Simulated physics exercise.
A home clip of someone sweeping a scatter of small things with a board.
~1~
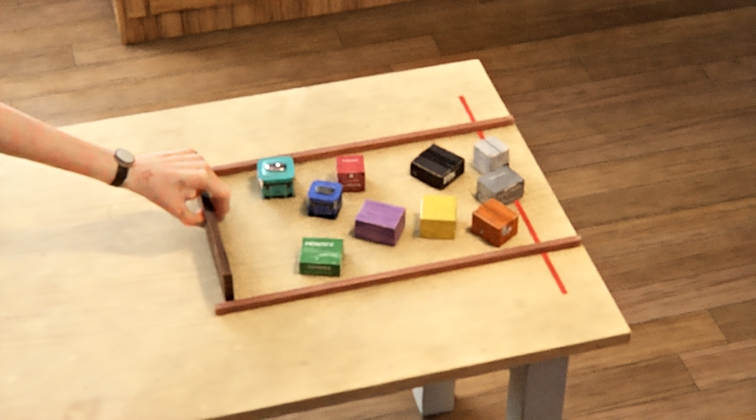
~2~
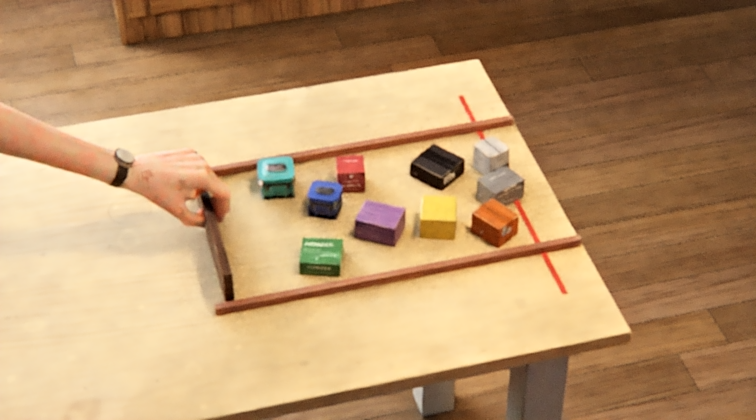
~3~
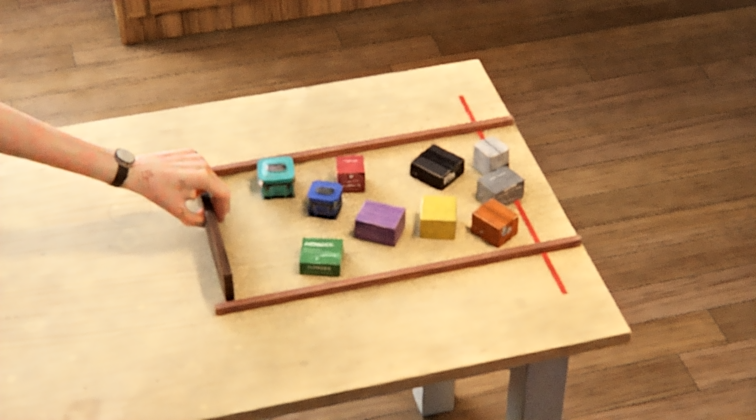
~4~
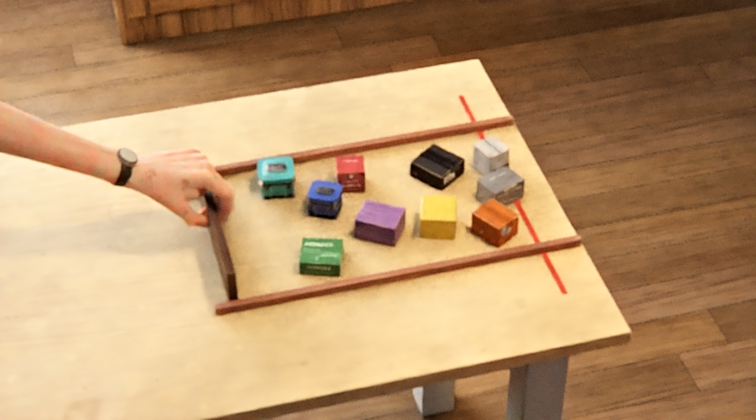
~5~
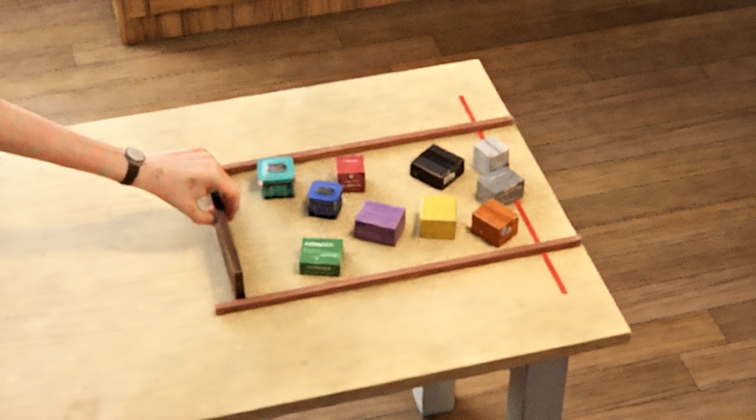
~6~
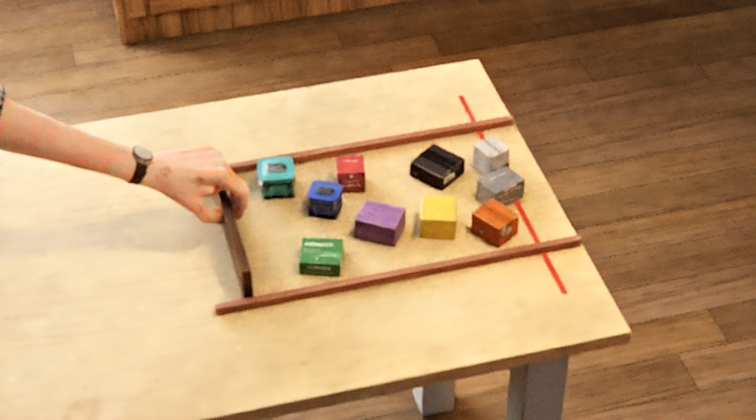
The clip shows a hand holding a dark board upright between two wooden rails on a table, at first nearly still, then sliding it slightly right toward scattered colourful small boxes, which stay in place near a red line.
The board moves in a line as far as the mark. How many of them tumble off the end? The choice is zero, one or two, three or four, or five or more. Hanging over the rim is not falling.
The number that fall off is five or more.
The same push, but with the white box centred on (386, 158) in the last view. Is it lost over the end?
The white box goes over.
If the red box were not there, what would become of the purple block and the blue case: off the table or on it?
The purple block stays on; the blue case does not fall.
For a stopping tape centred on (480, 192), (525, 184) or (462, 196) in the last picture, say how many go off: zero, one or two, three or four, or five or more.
In that order: Three or four; at least five; just one or two.
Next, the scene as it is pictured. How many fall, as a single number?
Exactly 6.
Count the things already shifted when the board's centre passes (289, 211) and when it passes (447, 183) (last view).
First 2, then 10.
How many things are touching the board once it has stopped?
4 of them.
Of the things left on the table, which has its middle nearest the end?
The purple block ends nearest.
Soon after, none off yet; white box at rest near (491, 158); grey box at rest near (500, 188); orange box at rest near (495, 223).
In the end, the number that fall off is five or more; gone, red box, yellow block, black box, orange box, grey box and white box.
